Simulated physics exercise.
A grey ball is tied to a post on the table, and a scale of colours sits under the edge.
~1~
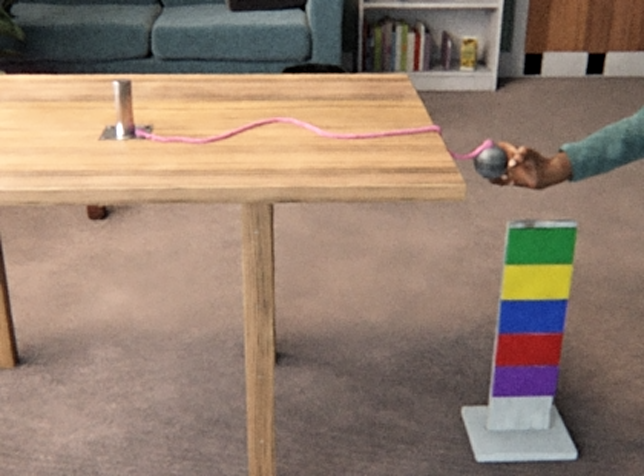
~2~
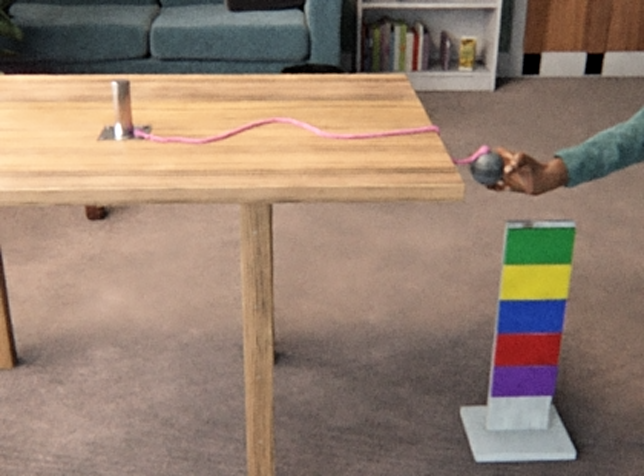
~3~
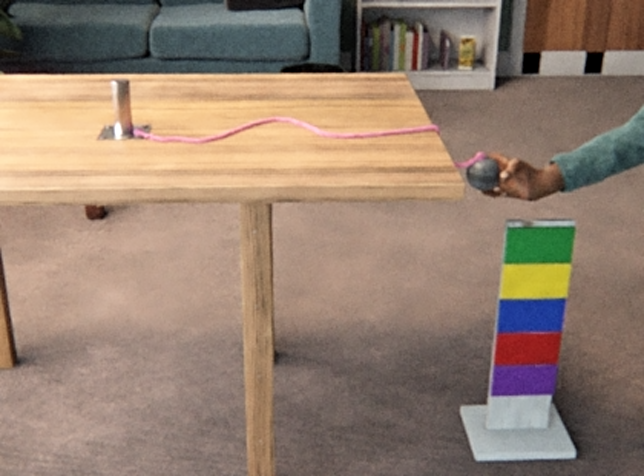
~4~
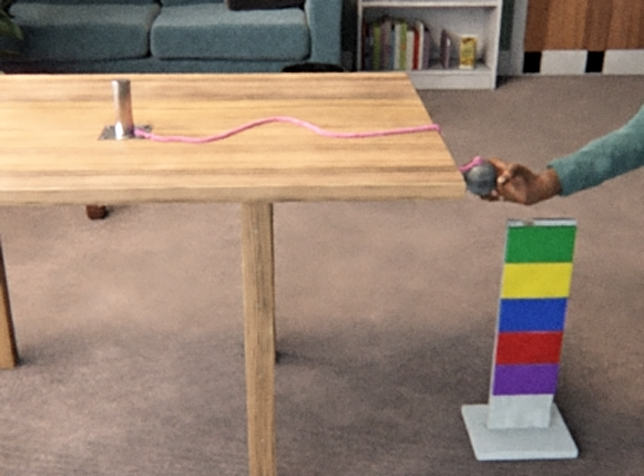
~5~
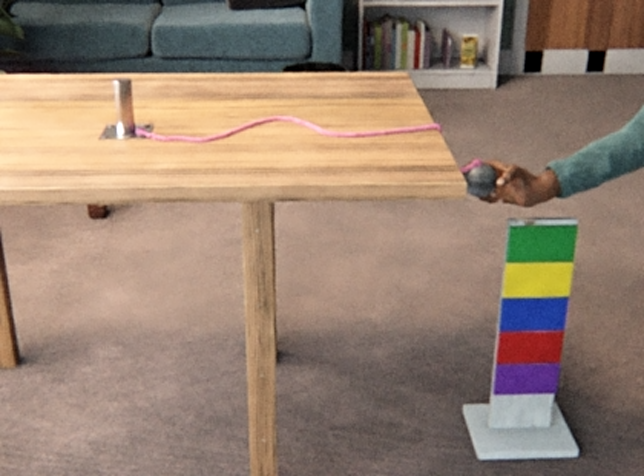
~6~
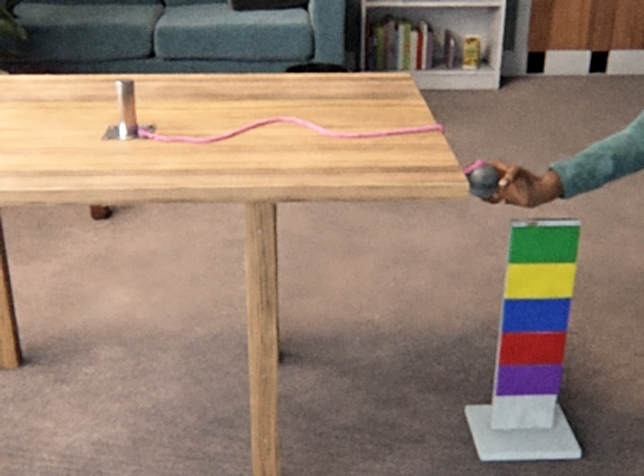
A hand holding a grey ball on a pink cord moves slightly toward the table edge.
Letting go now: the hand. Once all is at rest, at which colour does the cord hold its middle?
At yellow.
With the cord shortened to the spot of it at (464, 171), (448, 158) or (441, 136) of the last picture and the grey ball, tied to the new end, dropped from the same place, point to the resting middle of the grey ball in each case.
Try by try, the places come out as (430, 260), (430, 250) and (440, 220).
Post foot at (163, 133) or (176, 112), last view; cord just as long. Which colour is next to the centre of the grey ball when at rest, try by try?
Answer, in order: Blue, blue.
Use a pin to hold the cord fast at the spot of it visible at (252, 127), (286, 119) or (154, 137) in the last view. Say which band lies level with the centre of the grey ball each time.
In order: Green; green; yellow.
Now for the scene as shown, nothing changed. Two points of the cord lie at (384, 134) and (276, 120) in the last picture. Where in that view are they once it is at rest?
(440, 144), then (323, 128).
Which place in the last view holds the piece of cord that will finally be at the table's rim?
Around (371, 135).
Soon after, ball near (401, 274); level with yellow.
After that, ball near (445, 283); level with yellow.
In the end, ball near (437, 284); level with yellow. The cord holds its middle at yellow.
